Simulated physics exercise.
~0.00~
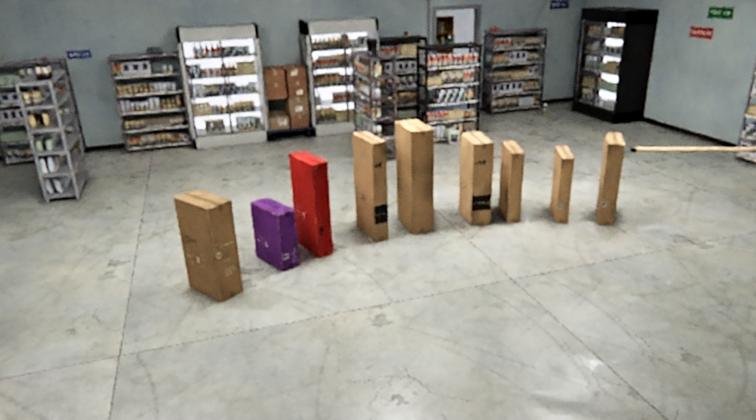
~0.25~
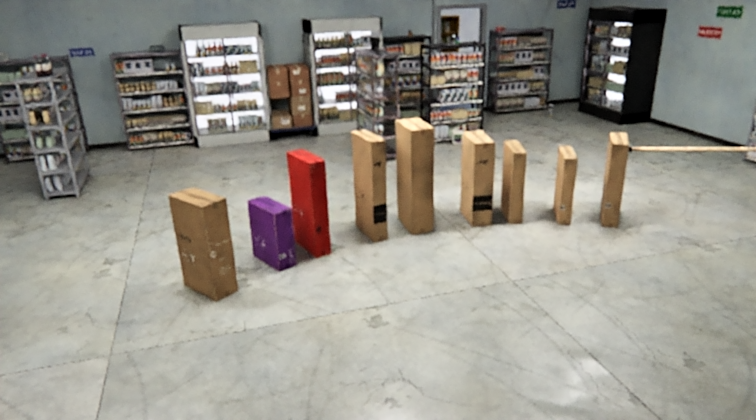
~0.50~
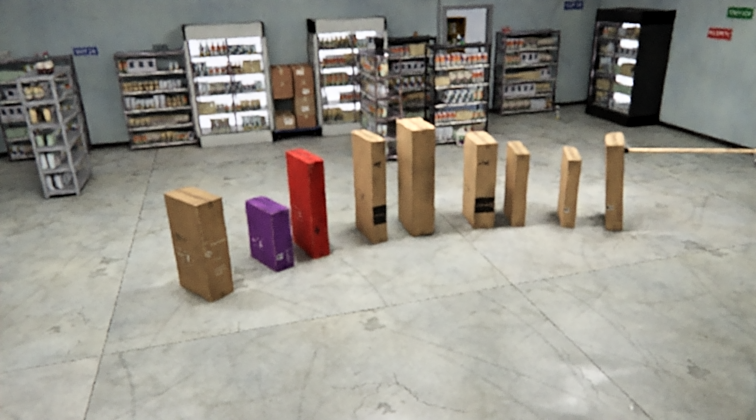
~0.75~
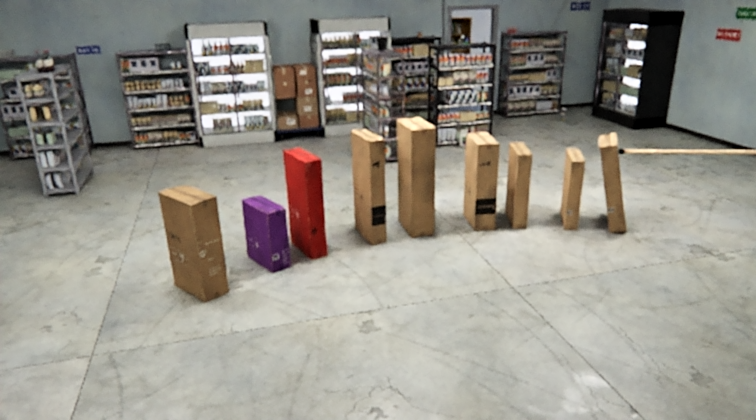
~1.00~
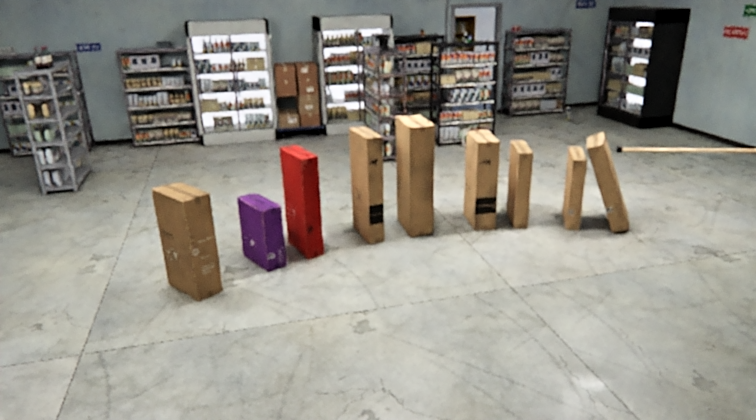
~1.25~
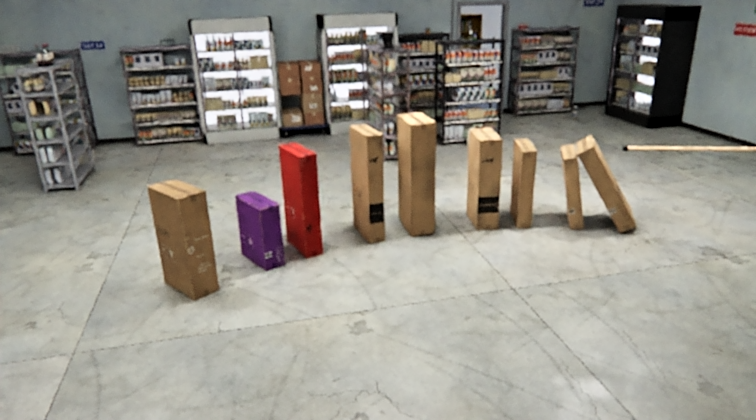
In a grey-floored store room with stocked shelves and lit display cases along the back wall, seen from slightly above by a camera that drifts a little, nine upright cartons stand in a curved row. Most are brown, with a purple one and a tall red one towards the left. A pale pole from the right pushes the rightmost carton, which tips left and leans against its neighbour, while the others stay upright.
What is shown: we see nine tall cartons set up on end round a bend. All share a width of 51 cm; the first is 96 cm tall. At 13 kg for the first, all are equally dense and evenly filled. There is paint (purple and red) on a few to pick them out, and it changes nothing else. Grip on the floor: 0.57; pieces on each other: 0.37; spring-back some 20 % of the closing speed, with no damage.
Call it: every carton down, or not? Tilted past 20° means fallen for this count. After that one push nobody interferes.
Not every one.
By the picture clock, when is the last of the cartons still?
6.0 s, give or take.
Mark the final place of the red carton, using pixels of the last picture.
Roughly at (248, 228).
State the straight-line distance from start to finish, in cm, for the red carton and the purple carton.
Red ends up 60 cm away; purple ends up 40 cm away.
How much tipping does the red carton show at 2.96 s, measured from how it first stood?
Some 30 degrees.
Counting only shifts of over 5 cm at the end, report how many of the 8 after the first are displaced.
The shifted count is 8.
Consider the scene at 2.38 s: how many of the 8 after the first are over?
At that moment 3.
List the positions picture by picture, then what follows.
In the first picture (each place is the centre of the face we see best; the camera moves round a little), pole end (634, 150) 9 cm from the first carton; purple carton (266, 237); red carton (304, 206); the others all in place.
The second picture shows pole end (630, 150) pushing; purple carton (263, 236).
The third picture shows pole end (627, 151) pushing; purple carton (260, 236); the others all in place.
The fourth picture shows pole end (622, 152) pushing; purple carton (257, 236); the others all in place.
The fifth picture shows pole end (620, 150) stopped; purple carton (252, 234); the others all in place.
The sixth picture shows pole end (626, 149) stopped; purple carton (250, 233); red carton (292, 202); steepest lean 10°, the carton at (574, 195); one has shifted.
By 1.60 s, 1 of the 8 other cartons over.
By 2.38 s, 3 of the 8 other cartons over.
By 2.96 s, 6 of the 8 other cartons over; red carton tilted 28°; purple carton tilted 6°.
By 3.28 s, 7 of the 8 other cartons over; purple carton lying flat; red carton tilted 70°.
When it is over (6.3 s), 7 of the 8 other cartons over; purple carton lying flat; red carton tilted 69°. One left standing. In pixels of the last frame, middles, purple carton near (226, 260), red carton near (248, 228).
